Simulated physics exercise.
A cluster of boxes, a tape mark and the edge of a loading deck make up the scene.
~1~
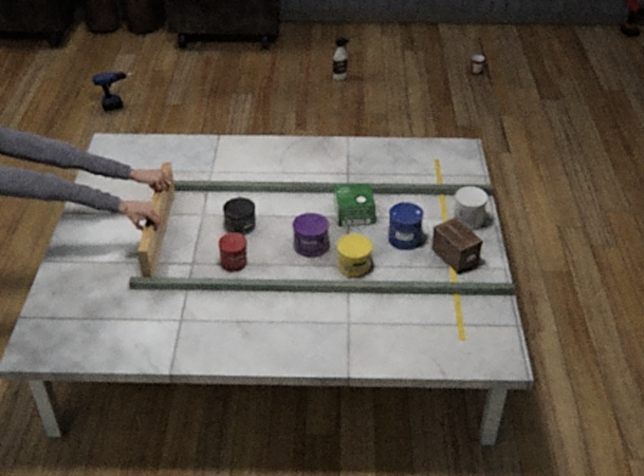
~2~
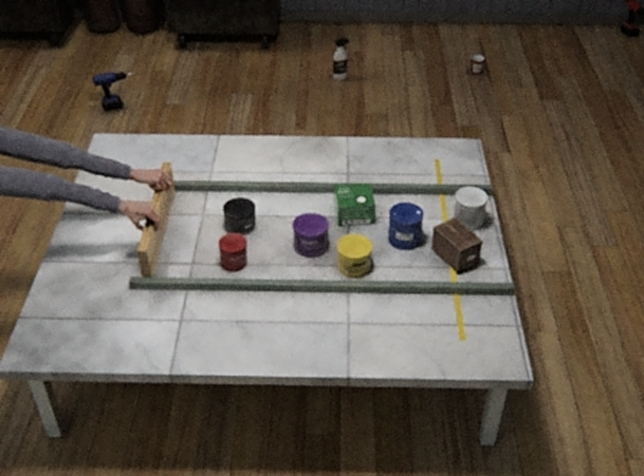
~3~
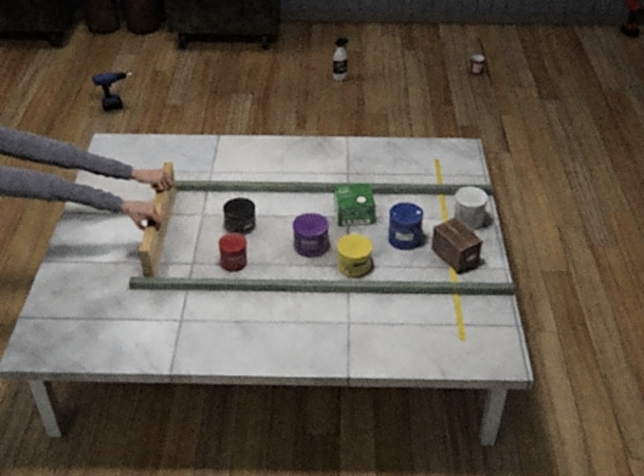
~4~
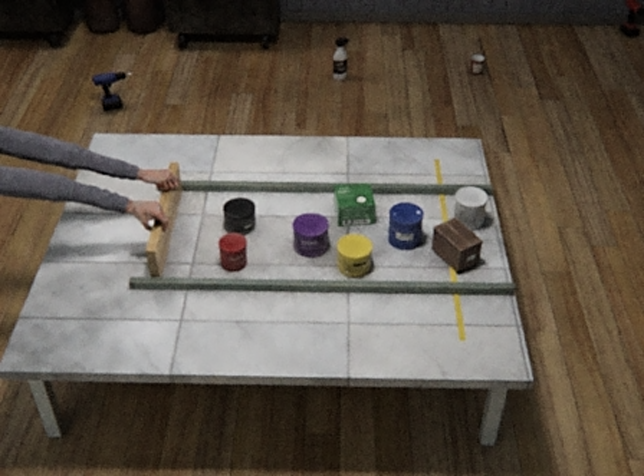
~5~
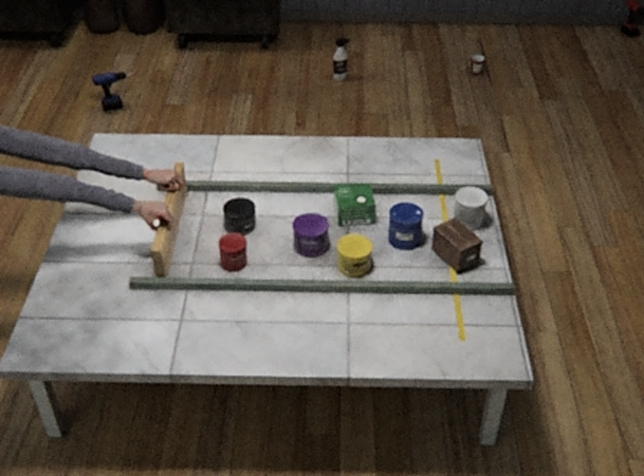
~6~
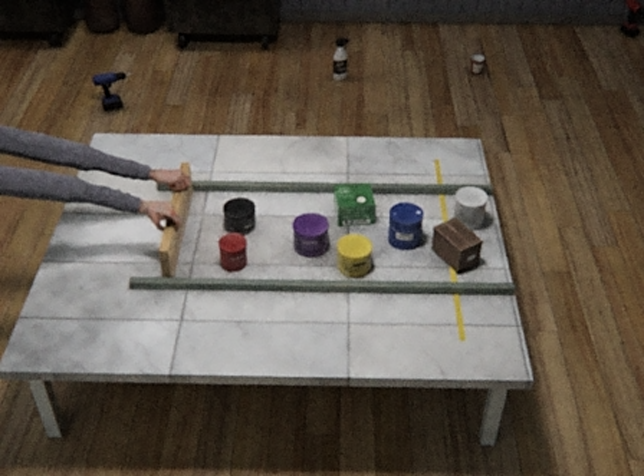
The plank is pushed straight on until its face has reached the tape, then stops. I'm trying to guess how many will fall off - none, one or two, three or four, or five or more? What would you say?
The number sent down is small, one or two.
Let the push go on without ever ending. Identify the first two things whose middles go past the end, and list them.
Earliest first: The brown tote, then the white pail.
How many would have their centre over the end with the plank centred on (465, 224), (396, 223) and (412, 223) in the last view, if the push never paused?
Respectively 4, 0 and 0.
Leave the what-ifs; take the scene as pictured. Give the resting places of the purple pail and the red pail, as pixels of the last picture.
The purple pail finishes at (468, 240); the red pail finishes at (468, 262).
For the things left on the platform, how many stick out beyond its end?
Things overhanging at the end: 2.
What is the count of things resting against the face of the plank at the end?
So the total is 4.
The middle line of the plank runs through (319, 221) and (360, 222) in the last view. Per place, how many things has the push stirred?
At the first point the count is 5, at the second it's 6.
Early on, none off yet; white pail at rest near (470, 210); brown tote at rest near (456, 246); blue canister at rest near (405, 226).
Finally, the number that fall off is one or two; lost, brown tote and white pail.
